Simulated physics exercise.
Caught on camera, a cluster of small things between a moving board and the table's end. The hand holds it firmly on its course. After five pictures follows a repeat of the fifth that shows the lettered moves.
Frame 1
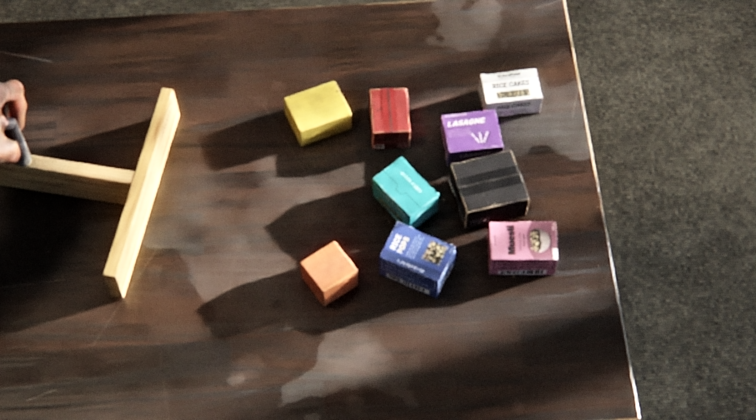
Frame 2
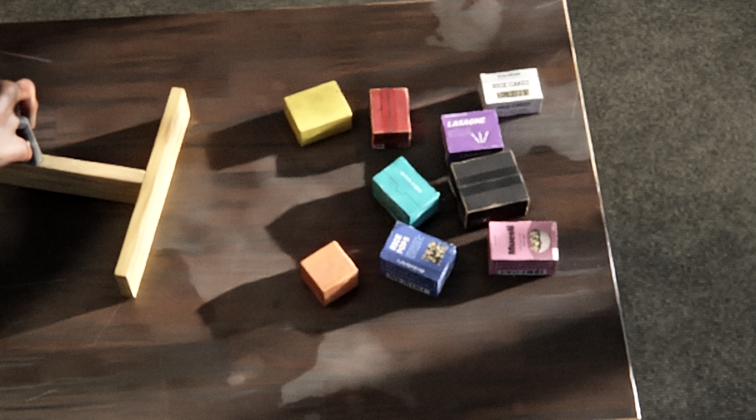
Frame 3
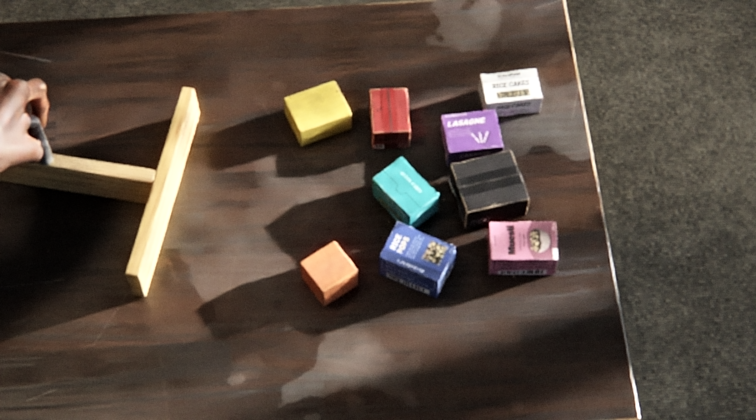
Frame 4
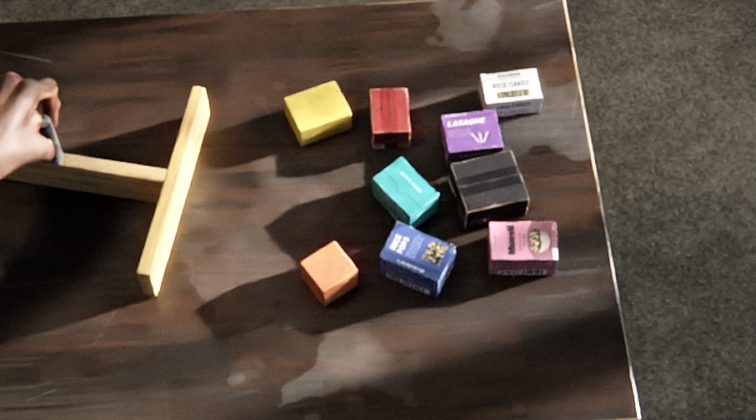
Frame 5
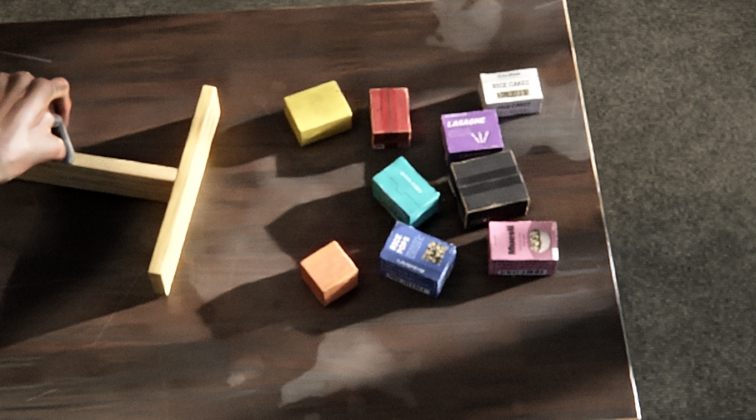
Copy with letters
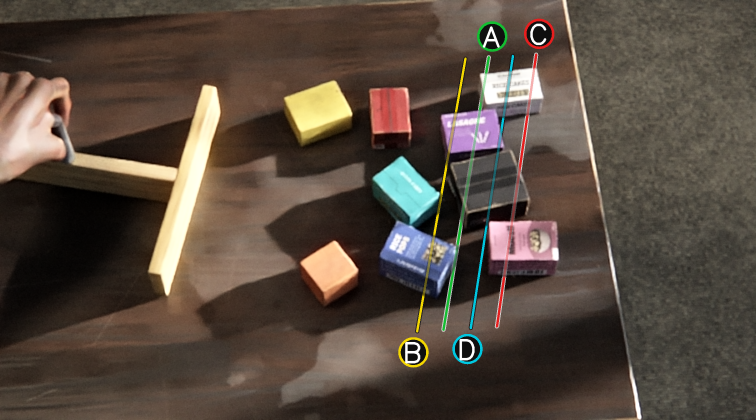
A hand slid a T-shaped wooden board slowly to the right across a dark tabletop, toward a scattered group of small colourful blocks and packets, which all stayed still with the board not touching them.
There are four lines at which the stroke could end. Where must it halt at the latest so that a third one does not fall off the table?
It can go as far as C.
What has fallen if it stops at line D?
The purple packet goes over.
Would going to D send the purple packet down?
By then, yes.
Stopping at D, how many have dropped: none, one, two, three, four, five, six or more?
By then, one.
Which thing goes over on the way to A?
The purple packet goes over.
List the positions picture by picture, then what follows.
The first picture shows blue packet (417, 260); purple packet (472, 138); turquoise packet (405, 195).
The second picture shows board (150, 178); pink packet (523, 248).
The third picture shows board (161, 177); yellow block (318, 114).
The fourth picture shows board (172, 176); white packet (510, 94).
The fifth picture shows board (183, 176); blue packet (417, 260); purple packet (472, 138); turquoise packet (405, 195).
On the marked copy, A at (468, 186); B at (443, 187); C at (518, 183); D at (493, 184).
With C. Early on, board (305, 169); yellow block (359, 123); red box (406, 123).
Further on, board (425, 162); purple packet (562, 139); white packet (545, 79).
At the end, board (516, 156); purple packet over the edge; red box over the edge; two fallen.
As for the rest, A is within the limit but short; B is within the limit but short; D is within the limit but short.
